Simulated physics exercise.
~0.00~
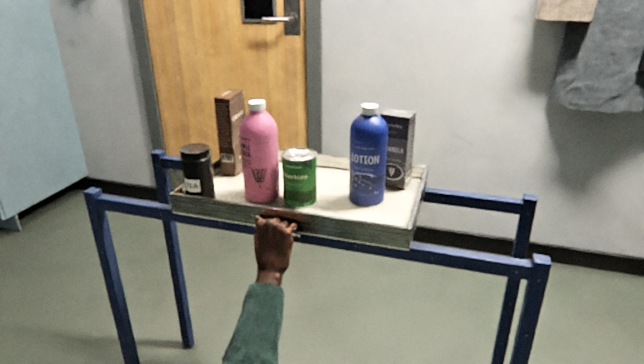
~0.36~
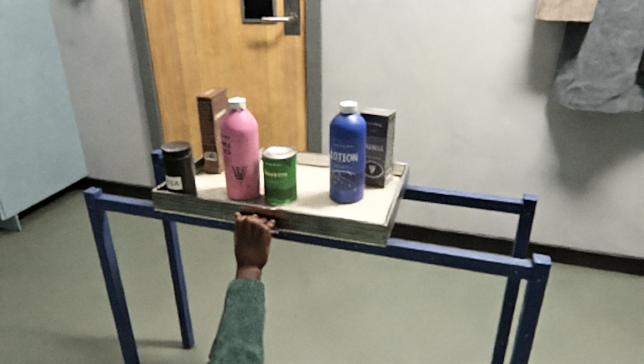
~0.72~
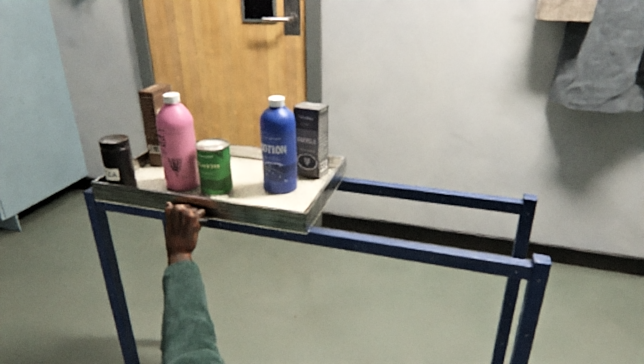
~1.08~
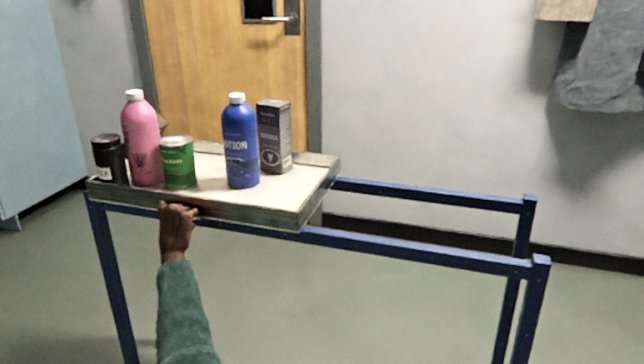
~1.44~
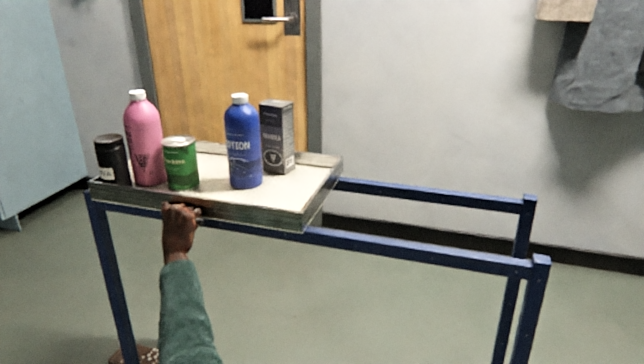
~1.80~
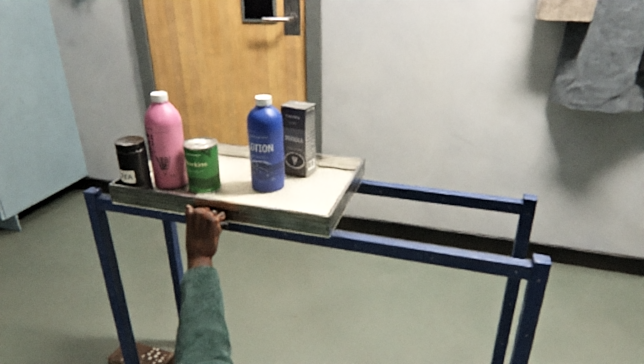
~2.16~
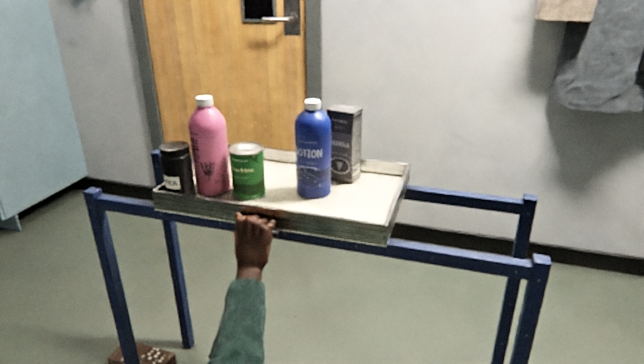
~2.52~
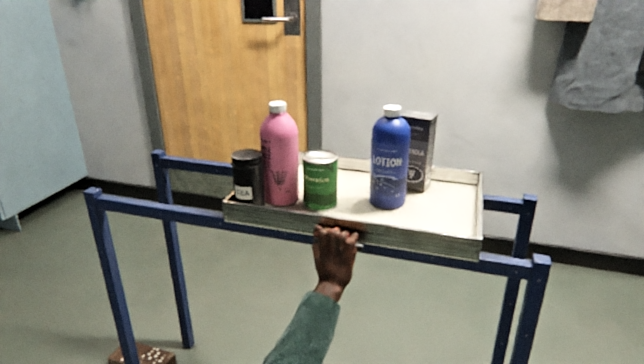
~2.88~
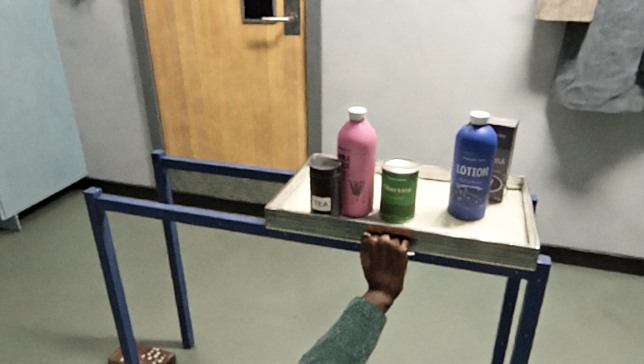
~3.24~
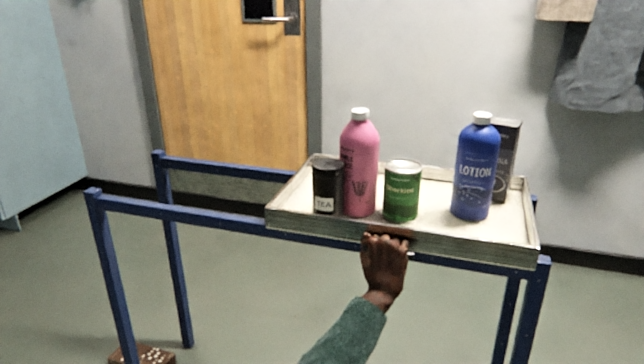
A wooden tray of bottles, tins and cartons was slid left along a blue frame by a hand, and the brown packet at the back tipped off onto the floor; the hand then pushed the tray far right, the rest still standing.
